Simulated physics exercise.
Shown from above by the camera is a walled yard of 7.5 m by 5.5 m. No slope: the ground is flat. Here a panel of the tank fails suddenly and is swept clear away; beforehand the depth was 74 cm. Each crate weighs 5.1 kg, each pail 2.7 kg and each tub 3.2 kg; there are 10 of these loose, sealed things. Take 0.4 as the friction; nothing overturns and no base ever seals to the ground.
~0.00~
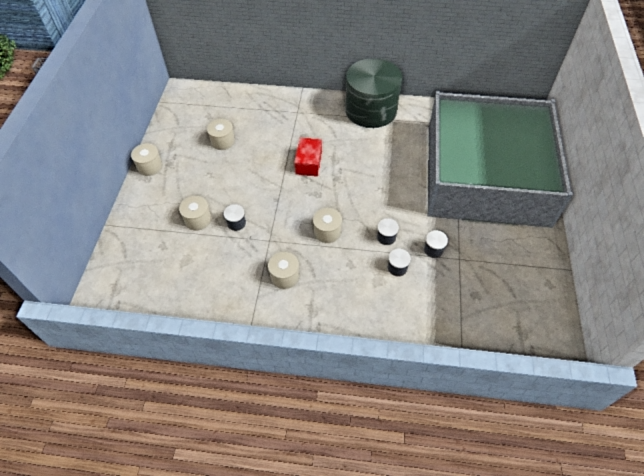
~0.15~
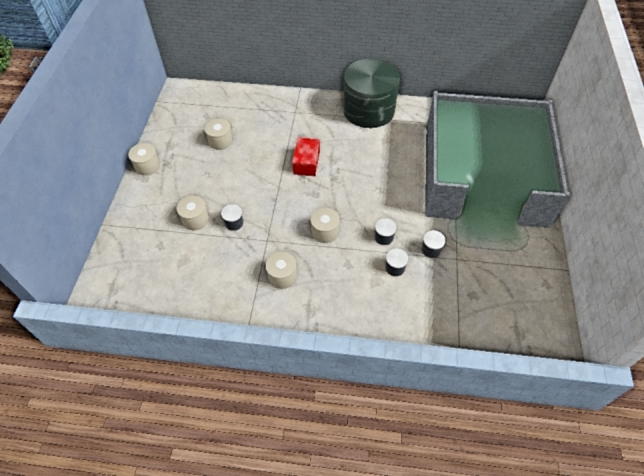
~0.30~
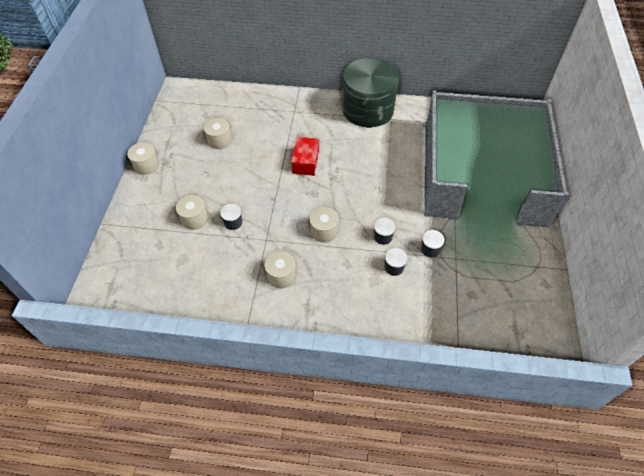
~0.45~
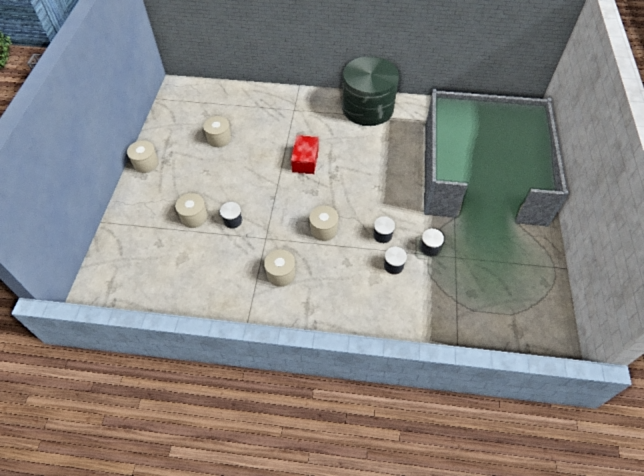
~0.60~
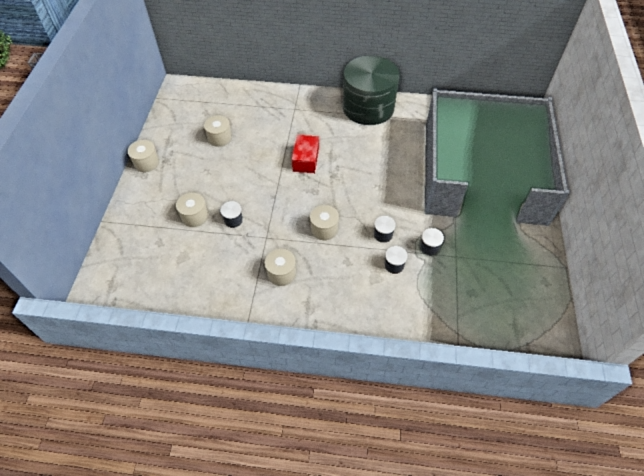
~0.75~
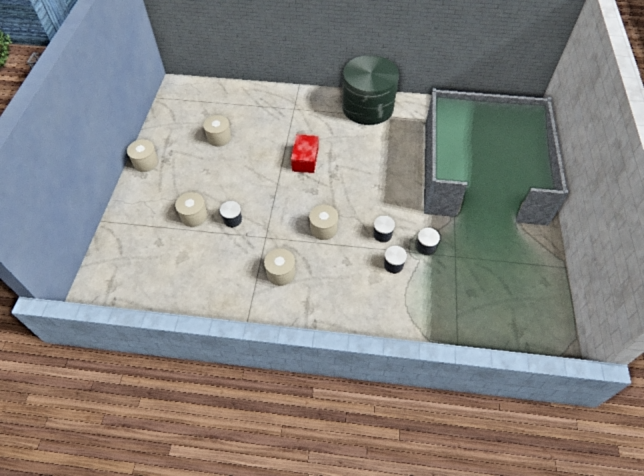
Green water pouring from a tank's opened front and spreading across a walled yard, nudging one small white-topped pail slightly left.
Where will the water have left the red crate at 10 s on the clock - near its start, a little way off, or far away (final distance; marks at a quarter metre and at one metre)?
Near its start.
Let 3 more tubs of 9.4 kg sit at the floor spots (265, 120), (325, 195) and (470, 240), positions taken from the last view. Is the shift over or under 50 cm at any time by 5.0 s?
Order as asked - not as far, not as far, farther.
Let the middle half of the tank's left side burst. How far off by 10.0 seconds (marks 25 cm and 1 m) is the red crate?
So, for the red crate: It is carried a long way.
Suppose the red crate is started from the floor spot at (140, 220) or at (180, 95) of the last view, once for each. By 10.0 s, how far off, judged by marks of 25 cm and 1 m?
In that order: It goes a long way; it goes a long way.
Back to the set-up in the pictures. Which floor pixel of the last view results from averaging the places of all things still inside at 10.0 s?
Mean position: Approximately (333, 163).
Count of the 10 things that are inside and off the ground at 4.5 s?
It comes to 0 of them.
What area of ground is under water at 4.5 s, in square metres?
Close to 26 m2, I'd say.
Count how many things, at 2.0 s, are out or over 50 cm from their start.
At that moment it comes to 2.
After 2.0 s the red crate is near (305, 147), 0.0 m from its start, aground; 0 afloat.
After 4.5 s the red crate is near (305, 147), 0.0 m from its start, aground; 0 afloat.
After 7.0 s the red crate is near (305, 146), 0.0 m from its start, aground; 4 afloat.
After 10.0 s the red crate is near (303, 147), 0.0 m from its start, aground; 6 afloat.
